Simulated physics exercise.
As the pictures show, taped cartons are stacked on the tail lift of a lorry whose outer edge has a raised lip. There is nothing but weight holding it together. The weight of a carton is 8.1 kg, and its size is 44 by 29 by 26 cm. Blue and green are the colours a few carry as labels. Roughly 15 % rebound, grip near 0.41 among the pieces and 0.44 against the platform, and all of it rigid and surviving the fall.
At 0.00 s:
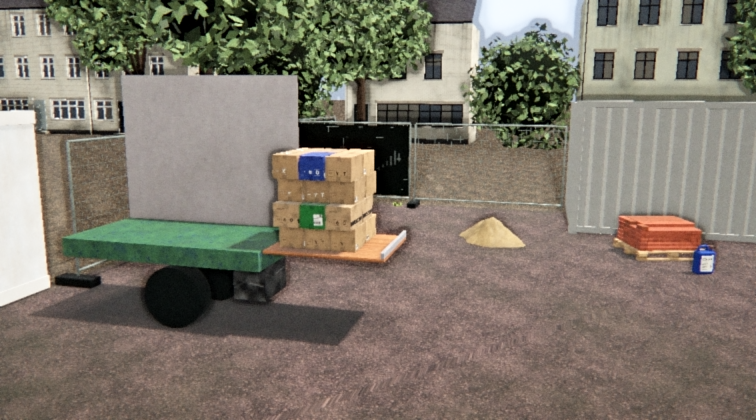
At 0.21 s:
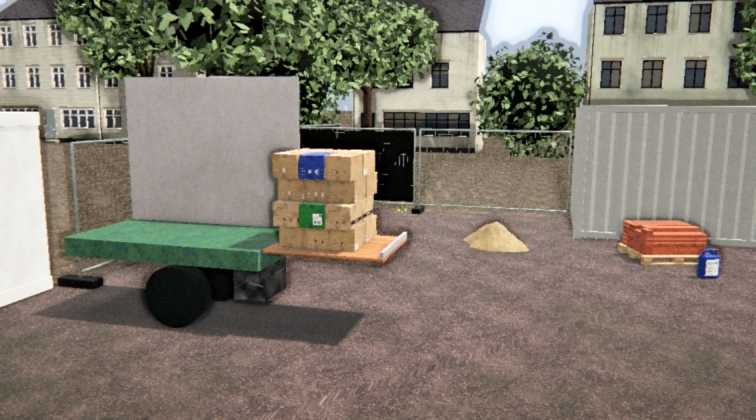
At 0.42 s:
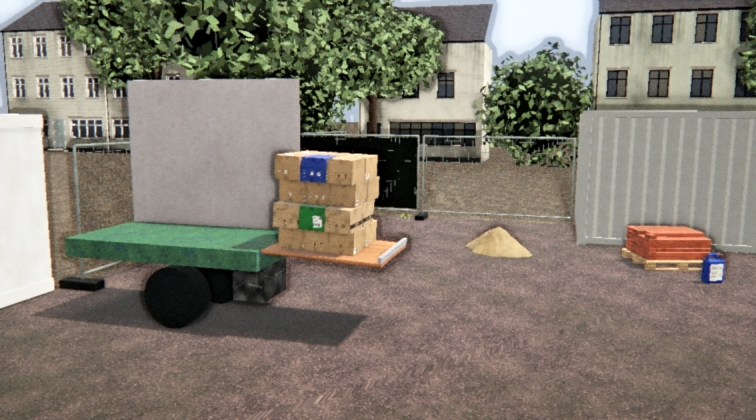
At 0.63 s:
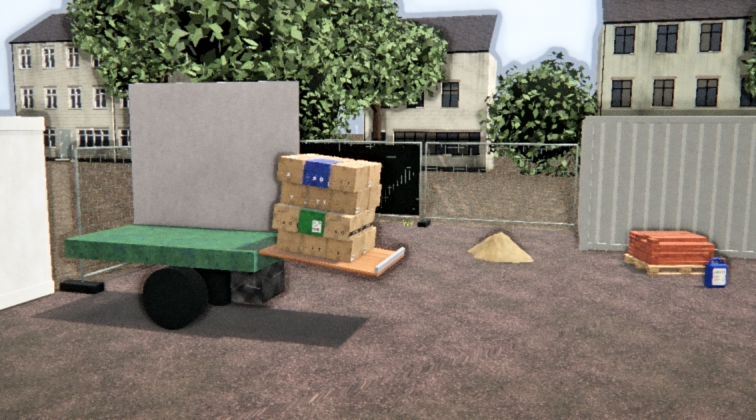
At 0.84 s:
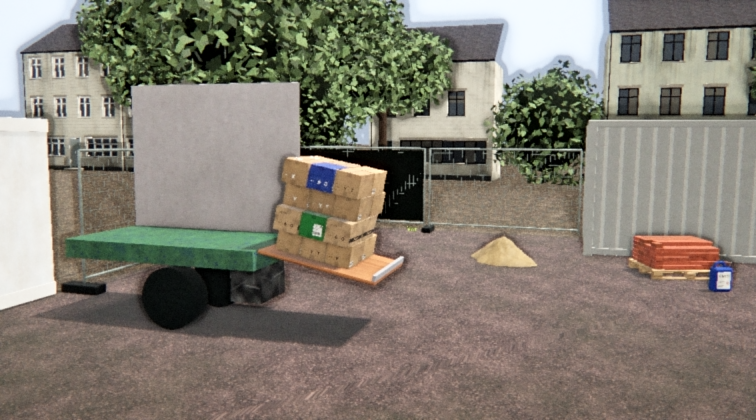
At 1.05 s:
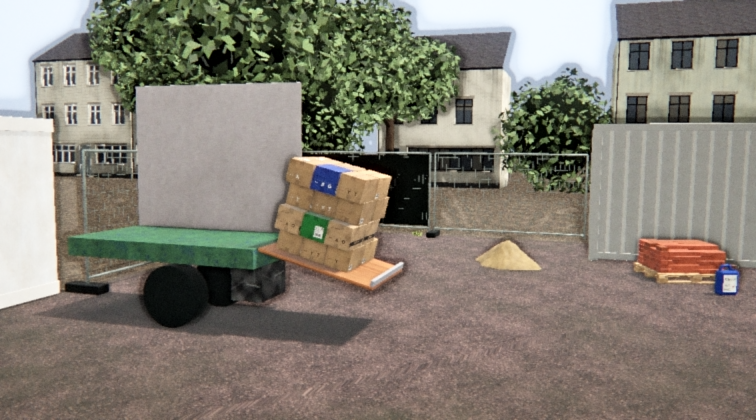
At the start, taped cartons with blue and green labels sit stacked on the level orange tail lift of a green-bedded lorry in a fenced yard. The platform's outer edge then gradually tilts down to the right, and the stack leans with it, still together on the sloping platform.
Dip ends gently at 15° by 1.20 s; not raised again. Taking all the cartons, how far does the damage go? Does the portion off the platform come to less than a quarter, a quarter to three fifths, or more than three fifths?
It comes to more than three fifths.
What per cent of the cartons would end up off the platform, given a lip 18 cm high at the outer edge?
You'd get 20 in a hundred.
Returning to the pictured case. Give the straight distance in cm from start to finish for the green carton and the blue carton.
Moved: Green 160, blue 310.
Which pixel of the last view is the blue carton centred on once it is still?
In the final image its middle is around (555, 355).
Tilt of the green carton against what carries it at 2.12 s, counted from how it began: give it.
Angle at that time, about 40 degrees.
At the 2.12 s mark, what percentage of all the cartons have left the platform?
10 %.
After 2.12 s, slope 15°; 2 of the 24 cartons off the platform; blue carton leaning 37°, 11 cm lower; green carton leaning 37°.
After 3.18 s, slope 15°; 12 of the 24 cartons off the platform; blue carton upside down; green carton on its side.
By the end (5.8 s), slope 15°; 17 of the 24 cartons off the platform; blue carton on its side; green carton on its side. That is 71 per cent. As the last picture would show them, middles, blue carton near (555, 355), green carton near (377, 339).
